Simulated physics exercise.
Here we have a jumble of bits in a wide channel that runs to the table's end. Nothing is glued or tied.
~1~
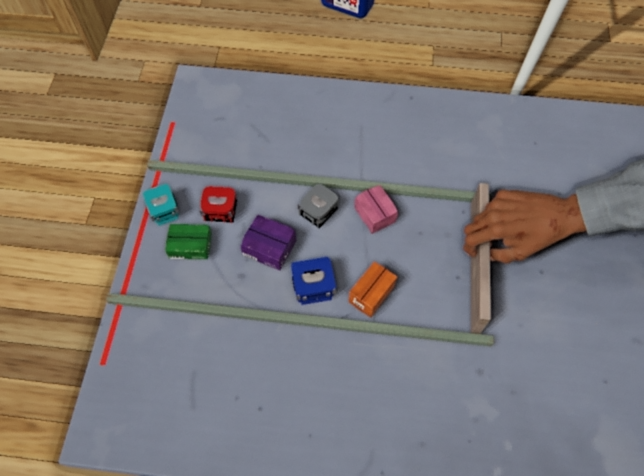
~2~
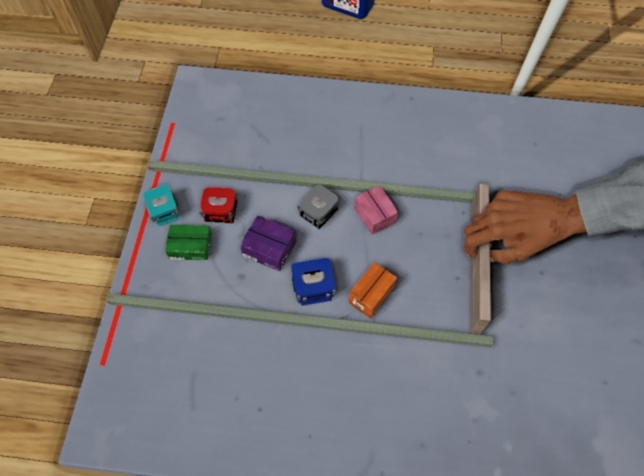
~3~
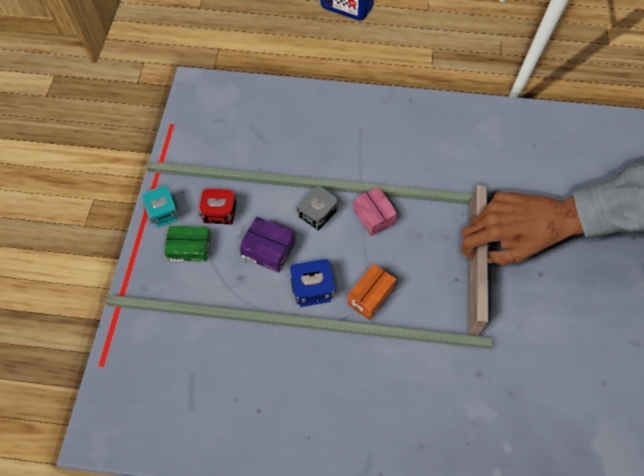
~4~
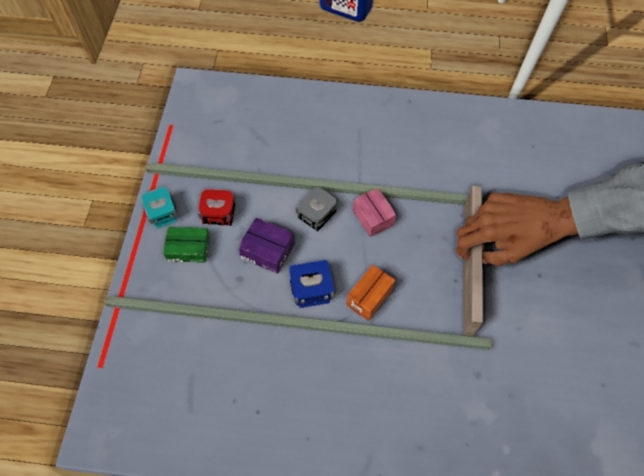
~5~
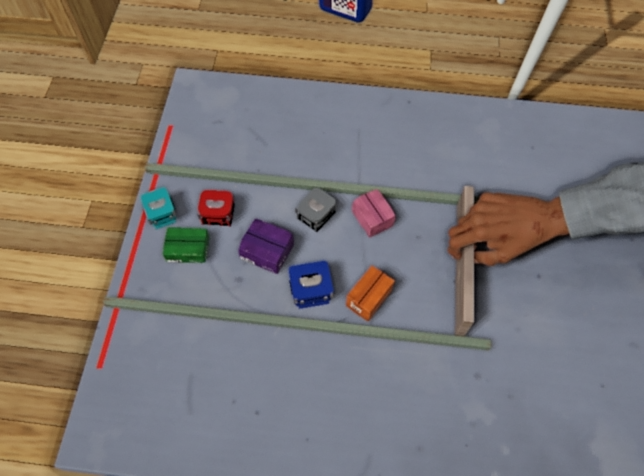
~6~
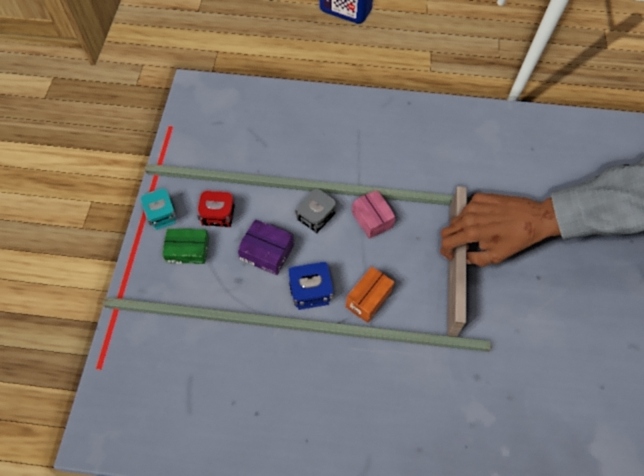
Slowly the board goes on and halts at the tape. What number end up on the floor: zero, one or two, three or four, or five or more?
In the end the number that fall off is five or more.
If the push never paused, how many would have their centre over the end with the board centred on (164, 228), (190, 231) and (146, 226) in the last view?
It would be 5, 3 and 6.
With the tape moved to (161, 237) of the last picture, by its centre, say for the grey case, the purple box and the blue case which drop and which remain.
The grey case is lost; the purple box holds on; the blue case comes down.
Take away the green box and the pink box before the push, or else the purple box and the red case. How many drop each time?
It would be 4 and 4.
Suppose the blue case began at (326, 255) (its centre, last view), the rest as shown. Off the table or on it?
The blue case is lost.
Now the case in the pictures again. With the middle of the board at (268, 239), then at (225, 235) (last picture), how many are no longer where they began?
At the one place 7, at the other 8.
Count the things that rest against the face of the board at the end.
In contact: 2.
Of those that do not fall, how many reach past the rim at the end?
That would be 2.
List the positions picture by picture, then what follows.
The first picture shows turquoise case (162, 205); green box (189, 242); red case (219, 205); board (480, 257); tape (141, 231).
The second picture shows green box (189, 242); pink box (376, 210).
The third picture shows red case (218, 207); board (478, 259).
The fourth picture shows turquoise case (160, 208); purple box (267, 246).
The fifth picture shows green box (187, 245); grey case (317, 210).
The sixth picture shows turquoise case (159, 210); green box (186, 246); red case (217, 209); board (457, 260); tape (139, 235).
Early on, none off yet; turquoise case at rest near (159, 210); green box at rest near (186, 246); red case at rest near (217, 209).
A while later, none off yet; turquoise case at rest near (159, 210); green box travelled a little near (169, 251); red case travelled a little near (206, 203).
Further along, none off yet; turquoise case leaning well over near (123, 213); green box leaning well over near (104, 258); red case travelled well along near (135, 186).
Finally, the number that fall off is five or more; lost, blue case, grey case, purple box, red case, green box and turquoise case.
